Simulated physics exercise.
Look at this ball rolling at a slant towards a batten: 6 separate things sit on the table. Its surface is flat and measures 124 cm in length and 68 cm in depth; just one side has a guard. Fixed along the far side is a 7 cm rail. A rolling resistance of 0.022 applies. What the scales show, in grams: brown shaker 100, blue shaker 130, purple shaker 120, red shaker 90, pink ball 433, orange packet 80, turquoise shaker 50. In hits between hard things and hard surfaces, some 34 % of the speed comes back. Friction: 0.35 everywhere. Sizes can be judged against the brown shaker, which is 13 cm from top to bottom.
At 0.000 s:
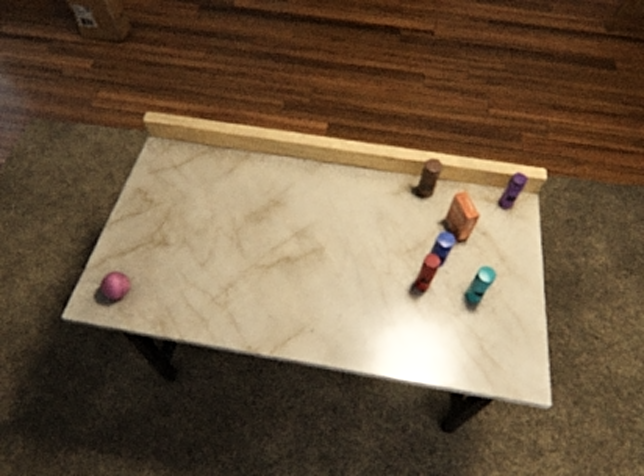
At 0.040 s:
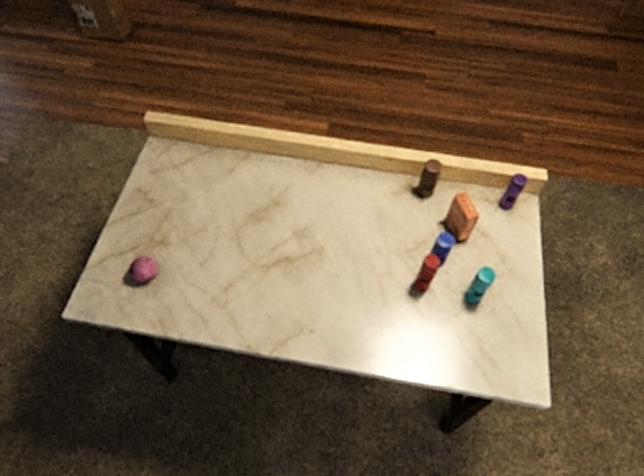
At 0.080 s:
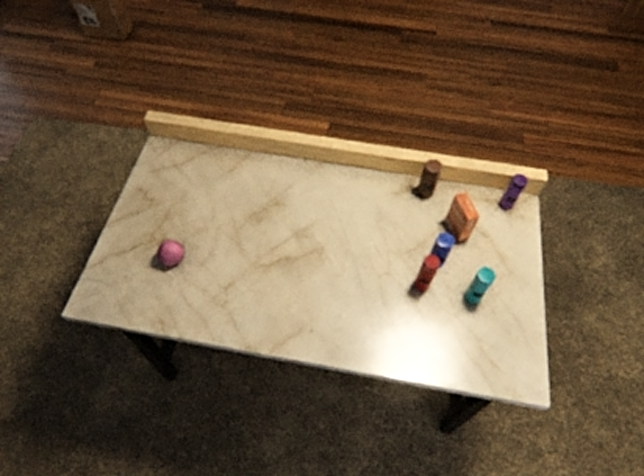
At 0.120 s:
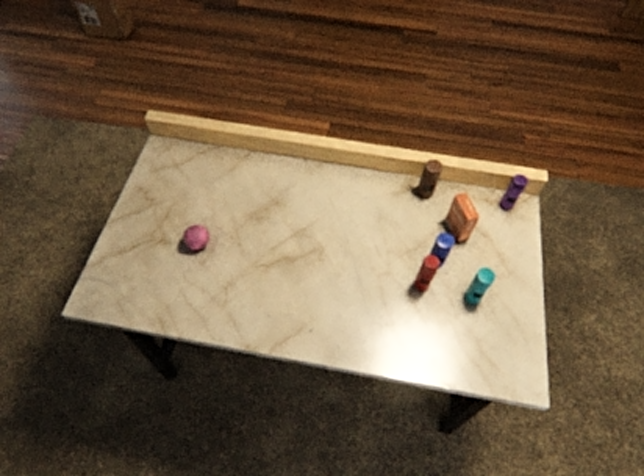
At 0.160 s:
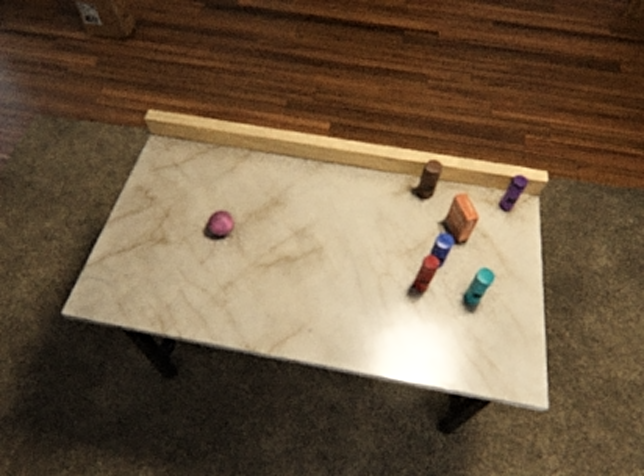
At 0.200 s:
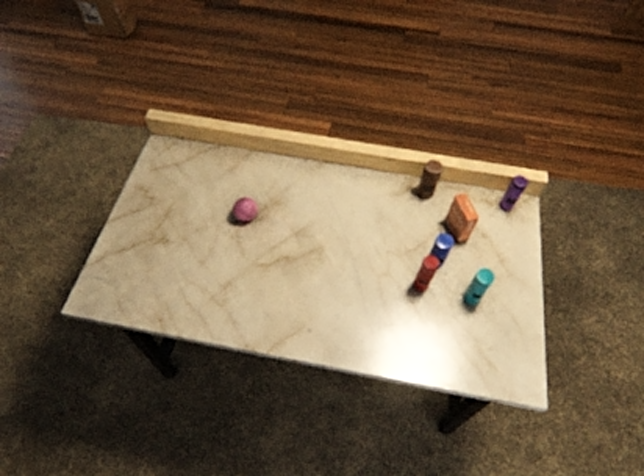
The clip opens on a pale marbled table with a wooden strip along its far edge, a pink ball near the left end and several colourful objects standing at the right. The ball rolls steadily rightward and away across the surface, nearing the strip, while the other objects stay still.
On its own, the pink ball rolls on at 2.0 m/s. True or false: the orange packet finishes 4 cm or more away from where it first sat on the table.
True.
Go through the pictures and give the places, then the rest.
Pink ball (115, 285); orange packet (462, 217), in the first frame.
Pink ball (143, 269); purple shaker (513, 192), in the second frame.
Pink ball (171, 252); turquoise shaker (480, 286), in the third frame.
Pink ball (197, 237); blue shaker (441, 251), in the fourth frame.
Pink ball (221, 223); red shaker (426, 274), in the fifth frame.
Pink ball (245, 209); orange packet (461, 219), in the sixth frame.
By 0.60 s, pink ball near (409, 196).
By 1.00 s, pink ball near (520, 231); orange packet on its side near (538, 281); brown shaker tilted 5°.
By 1.40 s, pink ball near (558, 323); orange packet now off the table.
By 1.60 s, pink ball near (566, 359).
When it is over (1.8 s), off the table, orange packet; the other 5 within 4 cm of the start.
